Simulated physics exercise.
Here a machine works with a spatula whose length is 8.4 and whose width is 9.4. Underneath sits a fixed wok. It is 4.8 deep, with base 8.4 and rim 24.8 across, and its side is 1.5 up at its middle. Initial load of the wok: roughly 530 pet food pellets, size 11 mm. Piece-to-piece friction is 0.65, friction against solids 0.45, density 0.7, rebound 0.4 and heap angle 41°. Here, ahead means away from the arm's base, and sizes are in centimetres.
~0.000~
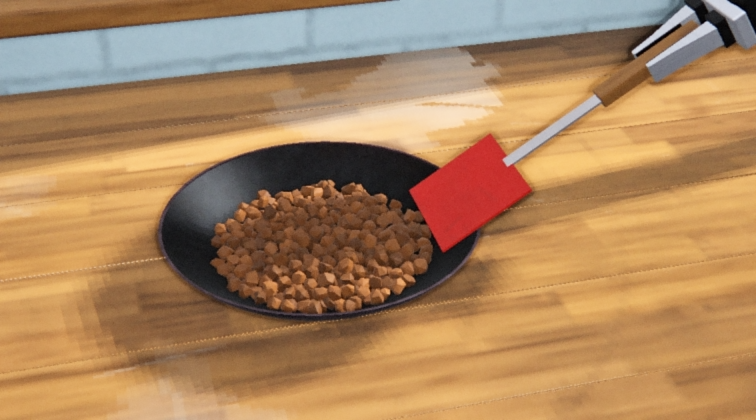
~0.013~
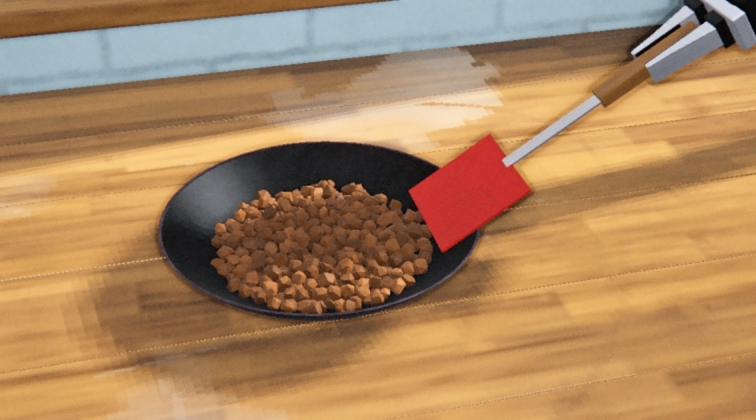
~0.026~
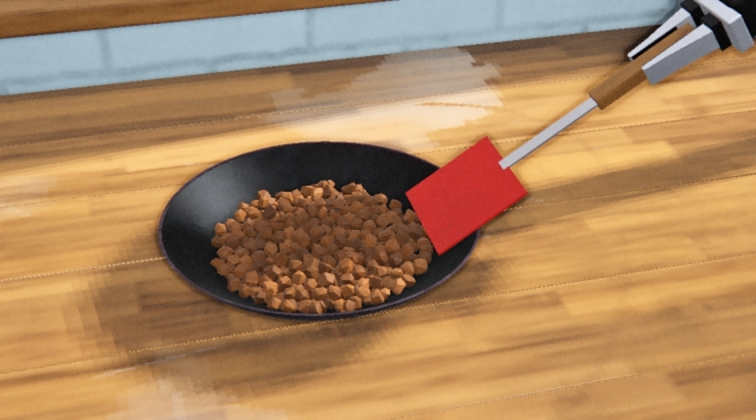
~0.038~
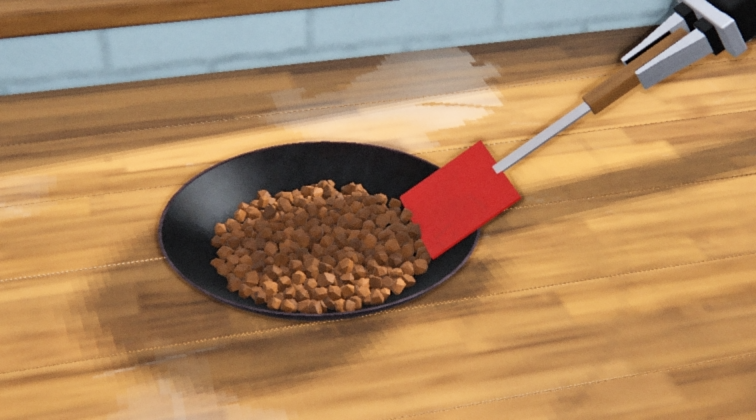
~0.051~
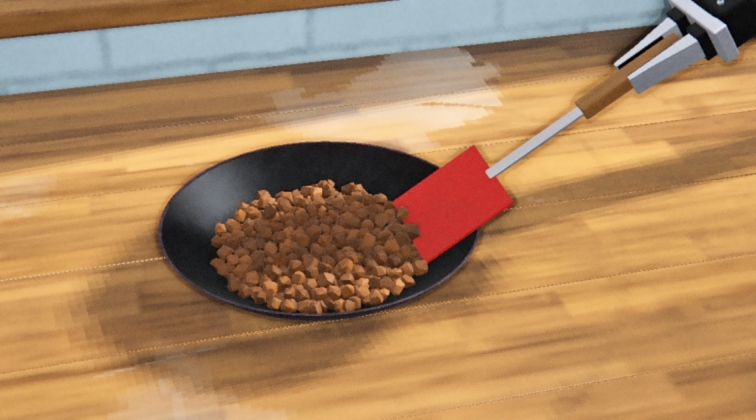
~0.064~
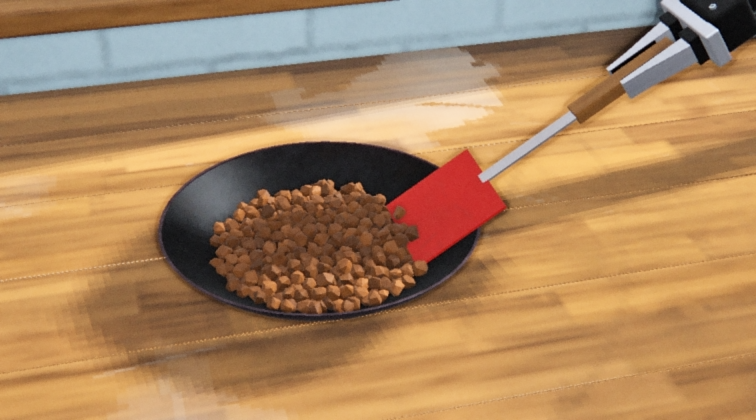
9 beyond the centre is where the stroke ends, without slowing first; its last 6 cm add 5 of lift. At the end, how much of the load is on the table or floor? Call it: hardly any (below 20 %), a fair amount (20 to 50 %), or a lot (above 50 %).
A fair amount.
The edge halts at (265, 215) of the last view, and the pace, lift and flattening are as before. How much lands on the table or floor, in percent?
Around 0 percent.
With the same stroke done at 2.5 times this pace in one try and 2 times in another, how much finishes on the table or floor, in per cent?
About 55 and 55 per cent.
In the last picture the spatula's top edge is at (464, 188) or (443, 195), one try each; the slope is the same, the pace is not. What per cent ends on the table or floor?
I'd estimate close to 55 and 60 in a hundred.
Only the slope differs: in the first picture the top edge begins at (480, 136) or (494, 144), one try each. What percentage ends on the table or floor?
First try roughly 45 percent, second try roughly 45 percent.
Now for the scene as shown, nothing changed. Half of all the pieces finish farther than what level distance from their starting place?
Somewhere near 9 centimetres, I reckon.
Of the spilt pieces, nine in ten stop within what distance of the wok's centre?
About 25 cm.
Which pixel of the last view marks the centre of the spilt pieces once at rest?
My best guess is near (91, 302).
By 0.19 s, sloping 33°, highest piece 6 above the table; 532 in the wok.
By 0.32 s, sloping 33°, highest piece 8 above the table; 481 in the wok, 7 on the table or floor, 44 on the blade or in flight.
By 0.58 s, sloping 33°, highest piece 6 above the table; 332 in the wok, 197 on the table or floor, 3 on the blade or in flight.
By 1.63 s, sloping 33°, highest piece 6 above the table; 332 in the wok, 200 on the table or floor.
Final count, 332 in the wok, 200 on the table or floor. That is 38 % on the table or floor.
